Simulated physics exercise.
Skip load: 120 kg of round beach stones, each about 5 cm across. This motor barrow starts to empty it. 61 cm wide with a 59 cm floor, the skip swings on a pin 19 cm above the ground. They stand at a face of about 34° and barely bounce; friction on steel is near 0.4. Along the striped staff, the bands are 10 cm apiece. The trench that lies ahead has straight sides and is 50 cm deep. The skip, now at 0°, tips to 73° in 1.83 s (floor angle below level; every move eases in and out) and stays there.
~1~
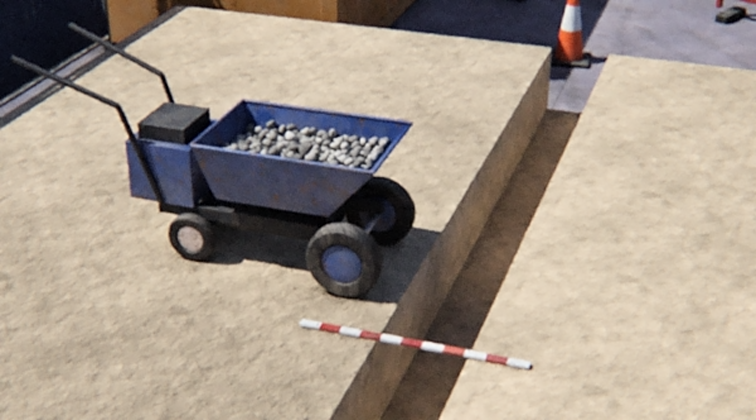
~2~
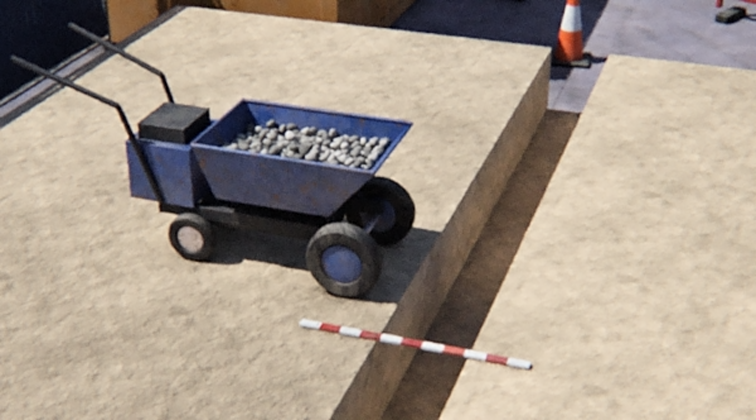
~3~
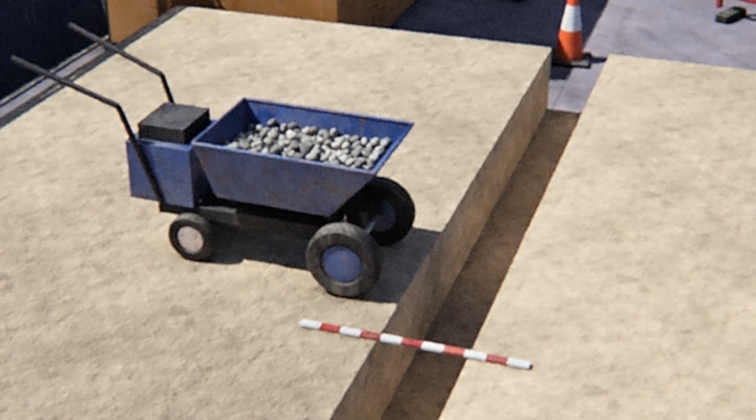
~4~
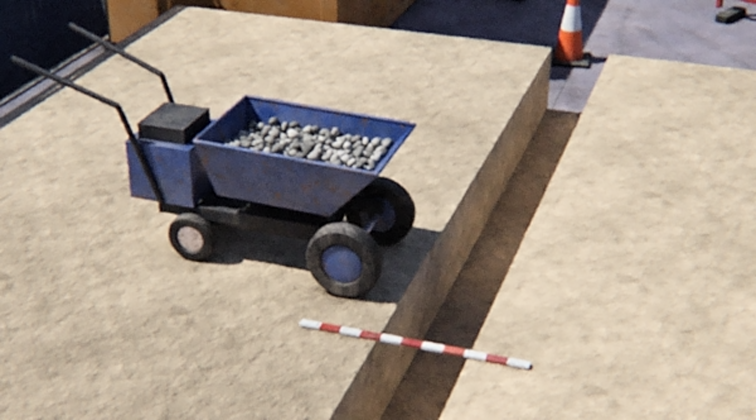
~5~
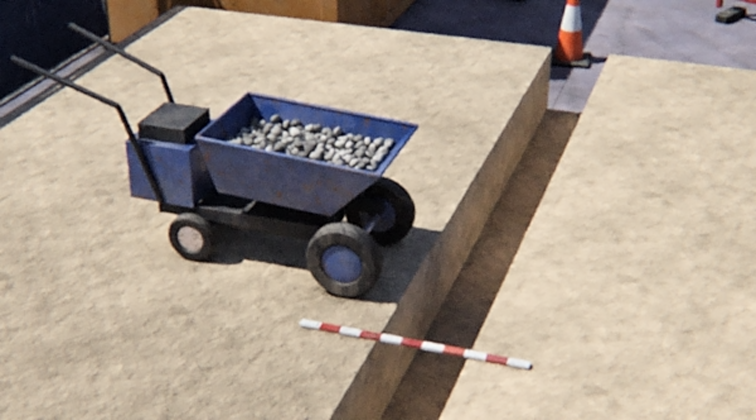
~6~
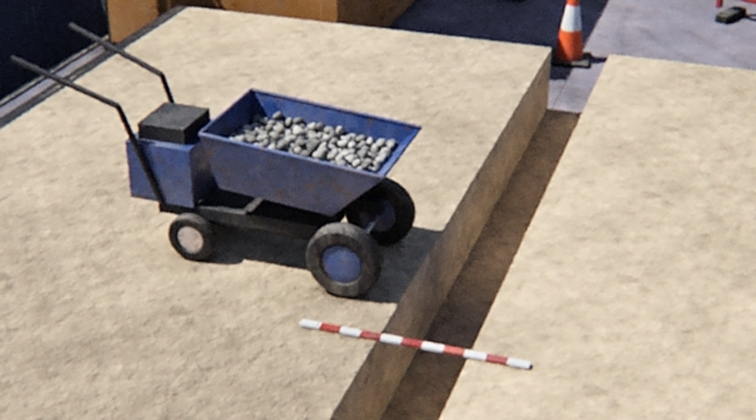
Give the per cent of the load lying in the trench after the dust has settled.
Close to 47 in every hundred.
Then, 1.1 s after the last picture the floor is at 61°, 98 % in the skip, 2 % in the trench; the foremost stones are at (474, 242).
Then, 1.6 s after the last picture the floor is at 73°, 29 % in the skip, 29 % in the trench, 42 % past the trench; the foremost stones are at (621, 316).
Then, 2.0 s after the last picture the floor is at 73°, 6 % in the skip, 41 % in the trench, 53 % past the trench; the foremost stones are at (691, 318).
Then, 3.9 s after the last picture the floor is at 73°, 0 % in the skip, 47 % in the trench, 53 % past the trench; the foremost stones are at (724, 324).
